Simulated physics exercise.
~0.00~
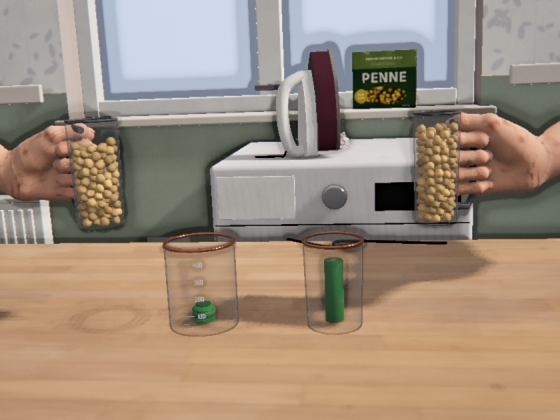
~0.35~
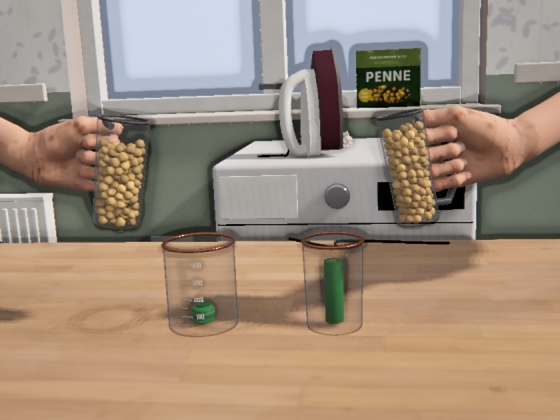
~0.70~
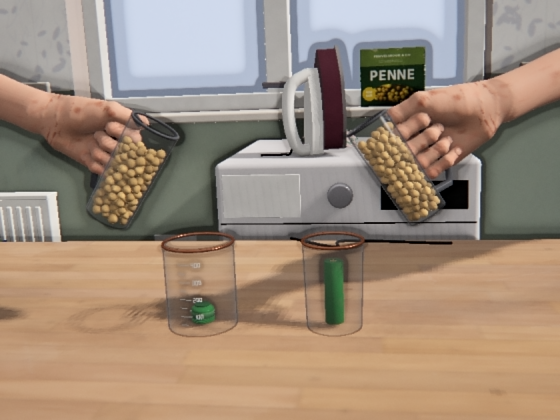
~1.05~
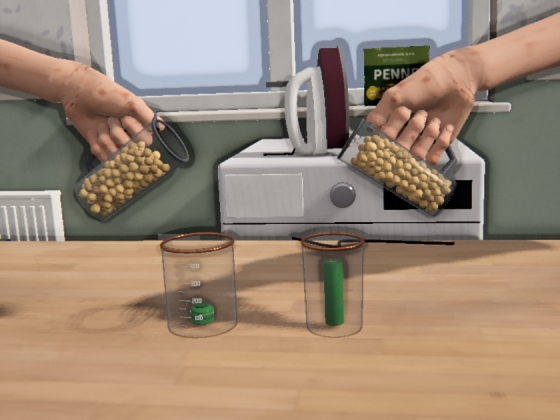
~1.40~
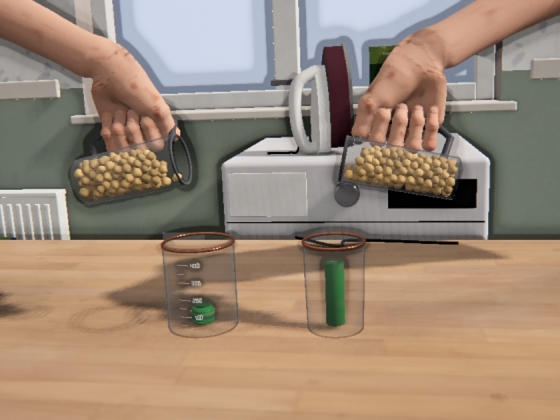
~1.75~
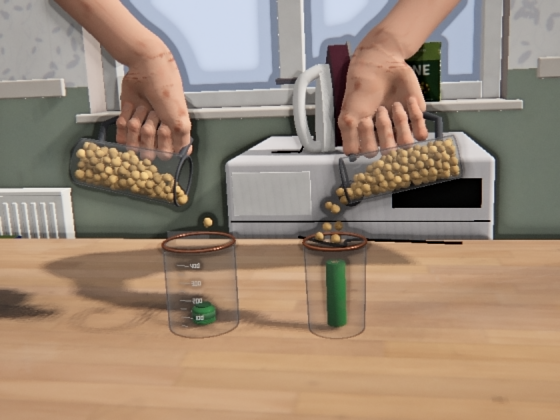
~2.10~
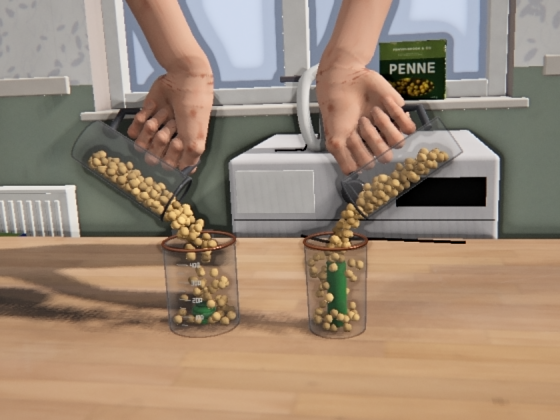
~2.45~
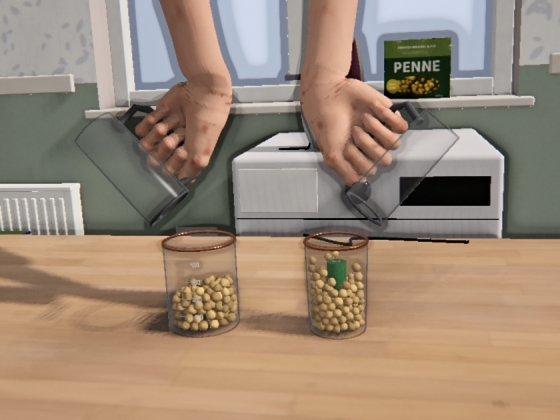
On a wooden kitchen counter, two hands tipped cups of chickpea-like pieces into two clear containers until both cups were empty, burying the small green object in the left one while the taller green cylinder on the right still poked out.
